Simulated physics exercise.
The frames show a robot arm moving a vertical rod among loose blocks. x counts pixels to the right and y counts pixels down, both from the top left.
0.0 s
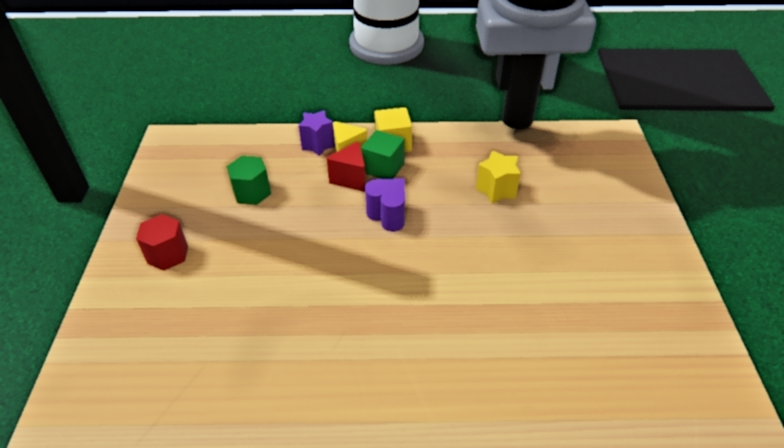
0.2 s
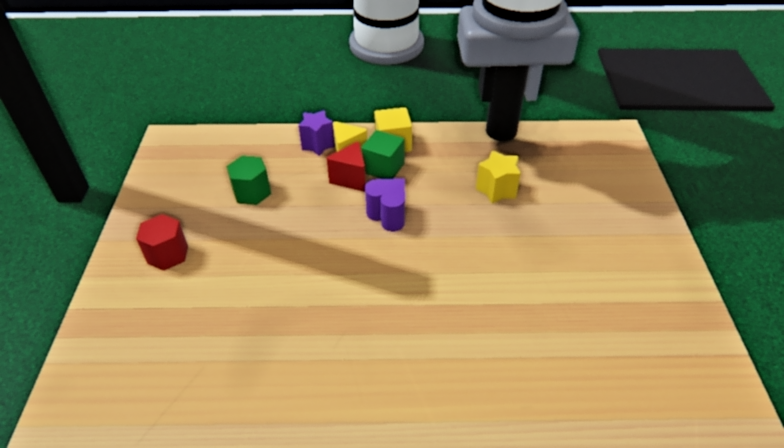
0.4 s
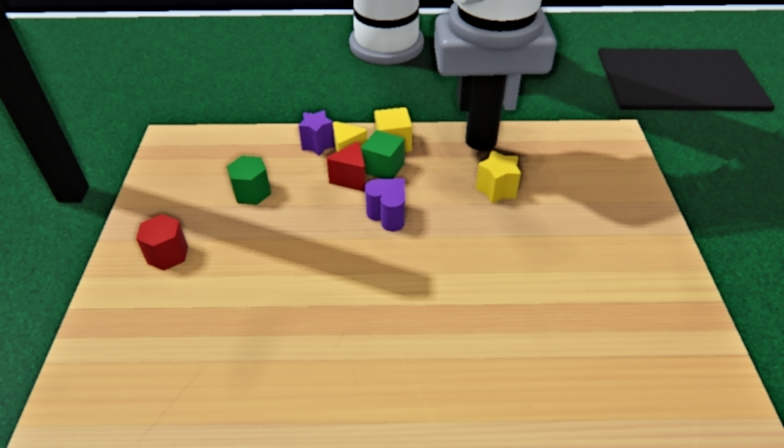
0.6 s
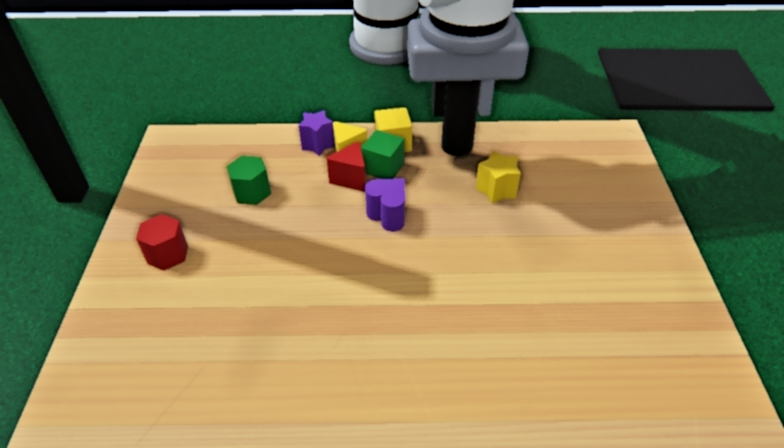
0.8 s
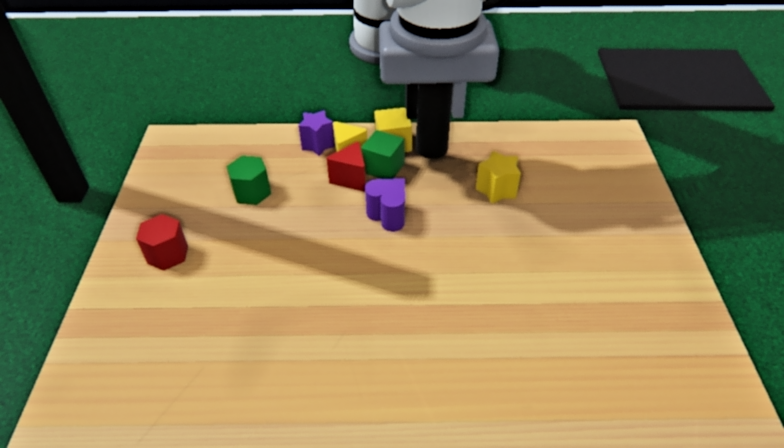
A robot arm sliding its black vertical rod leftward behind a yellow star toward clustered colourful blocks, which stay still.
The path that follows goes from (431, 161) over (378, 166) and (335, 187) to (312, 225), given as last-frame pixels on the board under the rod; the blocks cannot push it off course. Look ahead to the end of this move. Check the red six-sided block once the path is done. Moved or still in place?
It keeps its spot.
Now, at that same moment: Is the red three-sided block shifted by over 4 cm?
I expect so.
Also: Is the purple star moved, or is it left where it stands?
If the rod follows that path, the purple star ends up shifted.
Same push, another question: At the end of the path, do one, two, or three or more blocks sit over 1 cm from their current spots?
My best guess is that three blocks or more move over 1 cm.
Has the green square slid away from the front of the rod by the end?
Yes.
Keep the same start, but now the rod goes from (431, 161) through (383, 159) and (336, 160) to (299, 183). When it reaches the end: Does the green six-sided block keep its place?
The answer is no.
The first path, step by step. One third of the way, rod (378, 154); purple star (303, 117), turned 25° clockwise; yellow three-sided block (321, 130), turned 15° anticlockwise; red three-sided block (323, 162), turned 45° anticlockwise; green square (338, 144).
Two thirds of the way, rod (334, 175); purple star (297, 114), turned 55° clockwise; yellow three-sided block (299, 132); red three-sided block (289, 174), turned 80° anticlockwise; green square (298, 153), turned 55° clockwise.
At the end, rod (310, 213); red six-sided block unmoved; purple star (297, 114), turned 55° clockwise; yellow three-sided block (299, 132); red three-sided block (276, 180), turned 40° anticlockwise; green square (296, 154), turned 65° clockwise.
